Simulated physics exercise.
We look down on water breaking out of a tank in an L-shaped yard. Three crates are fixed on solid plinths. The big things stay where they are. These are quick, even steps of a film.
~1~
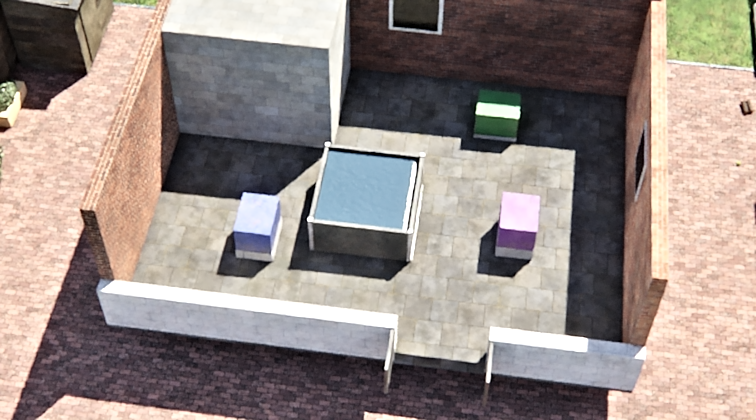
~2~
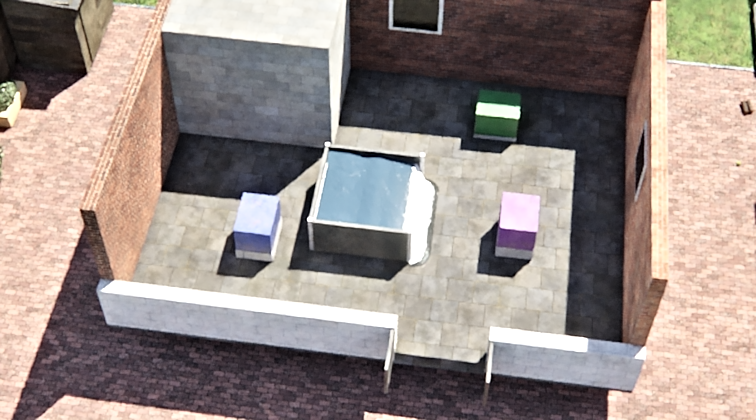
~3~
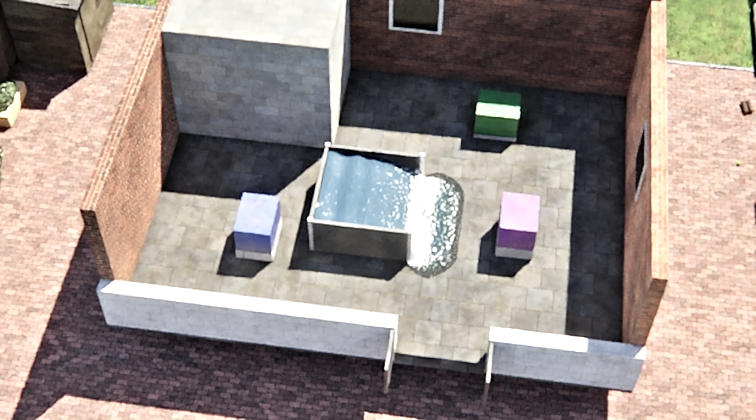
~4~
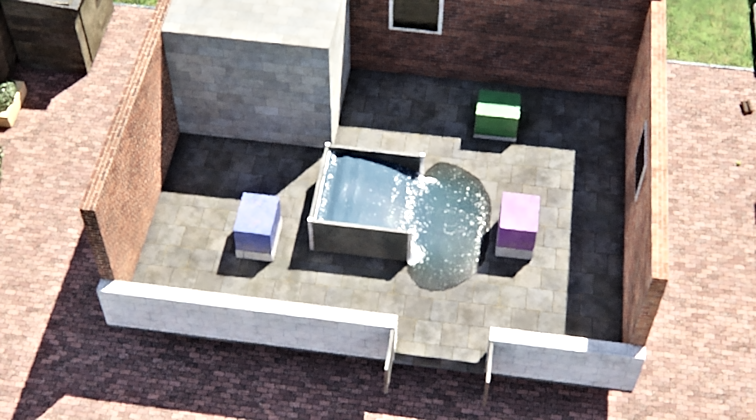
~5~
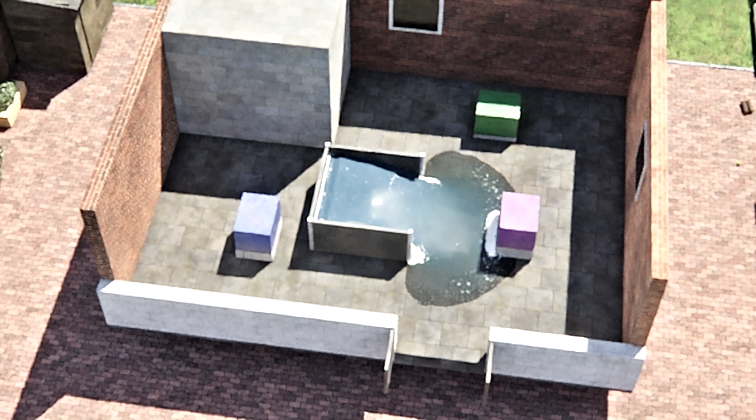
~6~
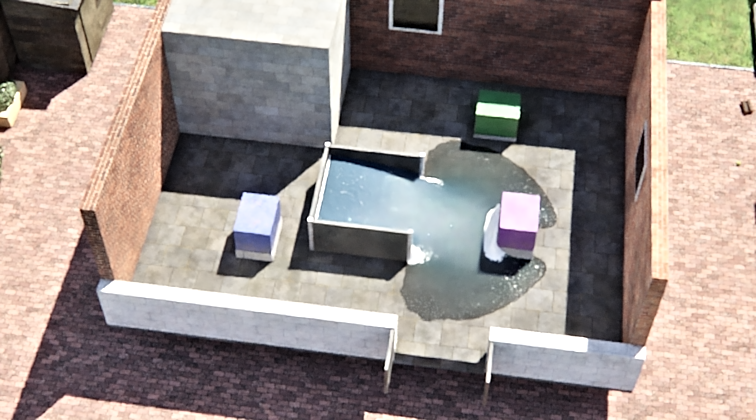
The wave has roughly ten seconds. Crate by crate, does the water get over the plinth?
The blue crate stays dry; the purple crate gets wet; the green crate gets wet.
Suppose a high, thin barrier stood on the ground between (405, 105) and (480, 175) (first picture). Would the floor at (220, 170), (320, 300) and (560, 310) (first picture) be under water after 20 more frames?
In turn: Dry, clear, wet.
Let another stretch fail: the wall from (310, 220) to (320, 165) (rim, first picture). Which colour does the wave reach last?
The one in green.
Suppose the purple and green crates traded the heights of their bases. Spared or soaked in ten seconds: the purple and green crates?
My reading: Purple takes water; green remains dry.
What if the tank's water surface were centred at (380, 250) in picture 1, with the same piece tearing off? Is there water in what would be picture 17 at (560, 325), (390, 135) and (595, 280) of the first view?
In that order: Wet, dry, flooded.
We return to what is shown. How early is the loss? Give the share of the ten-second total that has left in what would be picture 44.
Close to 70 %.
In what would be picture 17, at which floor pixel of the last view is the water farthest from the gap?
Roughly at (624, 102).
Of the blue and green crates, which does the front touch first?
I say the green crate.
A moment on, water covers 35 % of the floor; the blue crate not reached, the purple crate water round its plinth, the green crate water round its plinth.
Next, water covers 40 % of the floor; the blue crate not reached, the purple crate water round its plinth, the green crate water round its plinth.
Then, water covers 50 % of the floor; the blue crate not reached, the purple crate water round its plinth, the green crate water round its plinth.
Later, water covers 65 % of the floor; the blue crate not reached, the purple crate water round its plinth, the green crate water round its plinth.
In the end, water covers 80 % of the floor; the blue crate stayed above the water, the purple crate was topped, the green crate was topped.
